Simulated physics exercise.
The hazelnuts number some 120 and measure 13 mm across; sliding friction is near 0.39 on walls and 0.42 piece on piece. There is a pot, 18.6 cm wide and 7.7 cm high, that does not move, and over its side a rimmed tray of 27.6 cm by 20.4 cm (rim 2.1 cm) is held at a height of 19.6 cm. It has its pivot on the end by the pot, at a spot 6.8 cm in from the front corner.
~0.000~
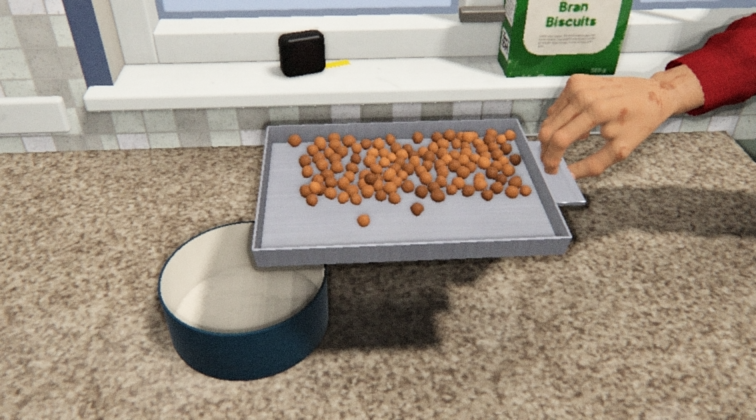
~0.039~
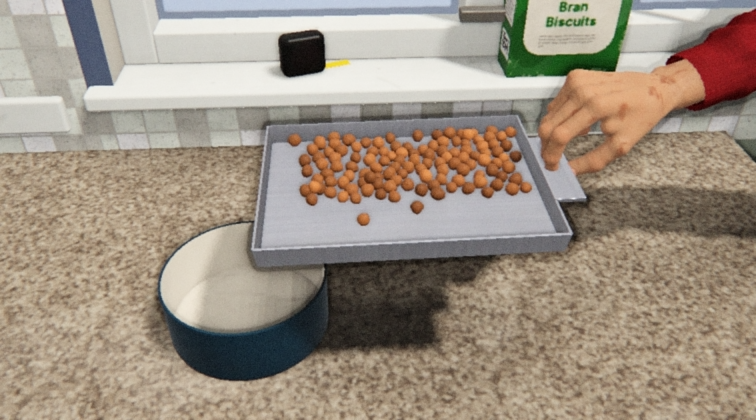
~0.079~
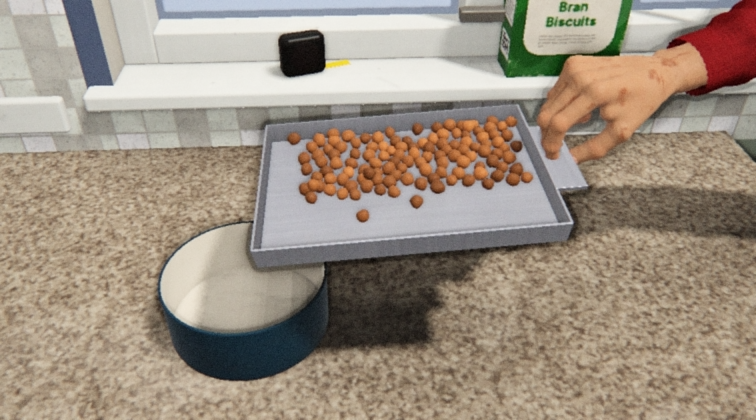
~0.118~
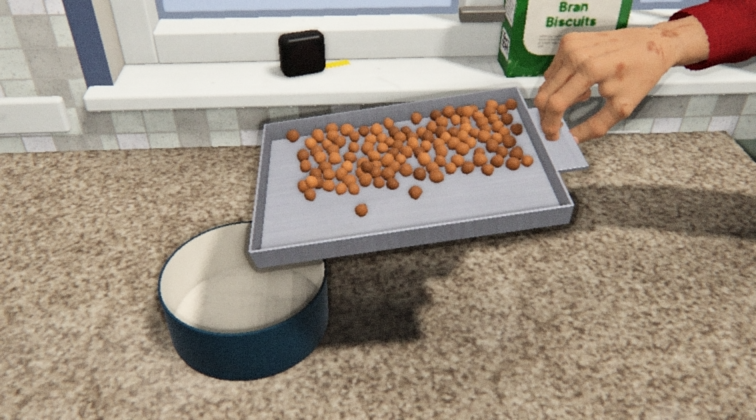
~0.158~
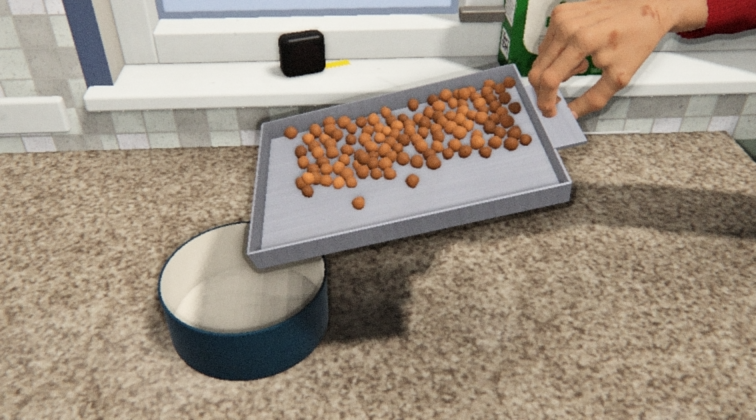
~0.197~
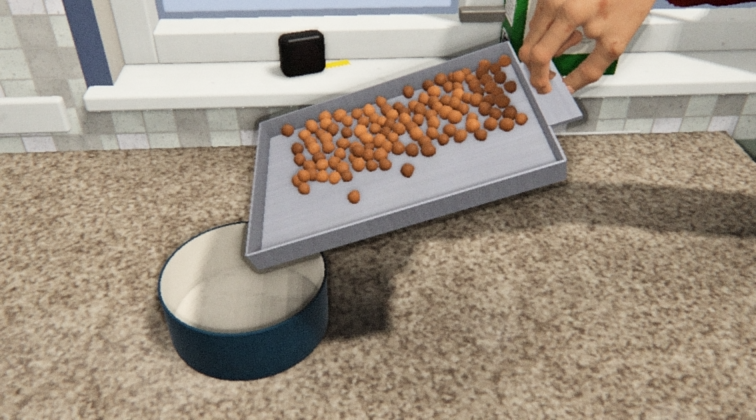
On a speckled kitchen counter by a window, a hand raised the right end of a gray tray of round brown nuts, tilting it down to the left above a blue pot that stayed still.
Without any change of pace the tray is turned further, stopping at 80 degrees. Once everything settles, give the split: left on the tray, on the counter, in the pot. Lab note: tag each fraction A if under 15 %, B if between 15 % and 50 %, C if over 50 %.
Tray = B, counter = B, pot = B.
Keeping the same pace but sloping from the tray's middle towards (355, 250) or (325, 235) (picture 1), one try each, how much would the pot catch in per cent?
First try: Around 0 percent; second try: Around 0 percent.
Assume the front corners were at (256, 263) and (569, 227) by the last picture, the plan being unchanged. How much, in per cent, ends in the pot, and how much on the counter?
You'd end with pot at 0 and counter at 35.
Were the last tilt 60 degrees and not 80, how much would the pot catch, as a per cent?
You'd end up with some 15 % in the pot.
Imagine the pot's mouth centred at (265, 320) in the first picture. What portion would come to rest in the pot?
30 %.
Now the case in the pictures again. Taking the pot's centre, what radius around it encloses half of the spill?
Distance: Some 26 cm.
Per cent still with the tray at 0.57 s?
Something like 100 percent, roughly.
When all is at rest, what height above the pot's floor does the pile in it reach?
It stands at some 1.5 cm.
Then, at 0.42 s, tilt 50 degrees; the tray holds 100 %, the pot 0 %.
After 0.57 s, tilt 71 degrees; the tray holds 100 %, the pot 0 %.
After 0.85 s, tilt 80 degrees; the tray holds 40 %, the pot 20 %.
By 2.2 s all is still; tray 35 %, counter 40 %, pot 30 %.
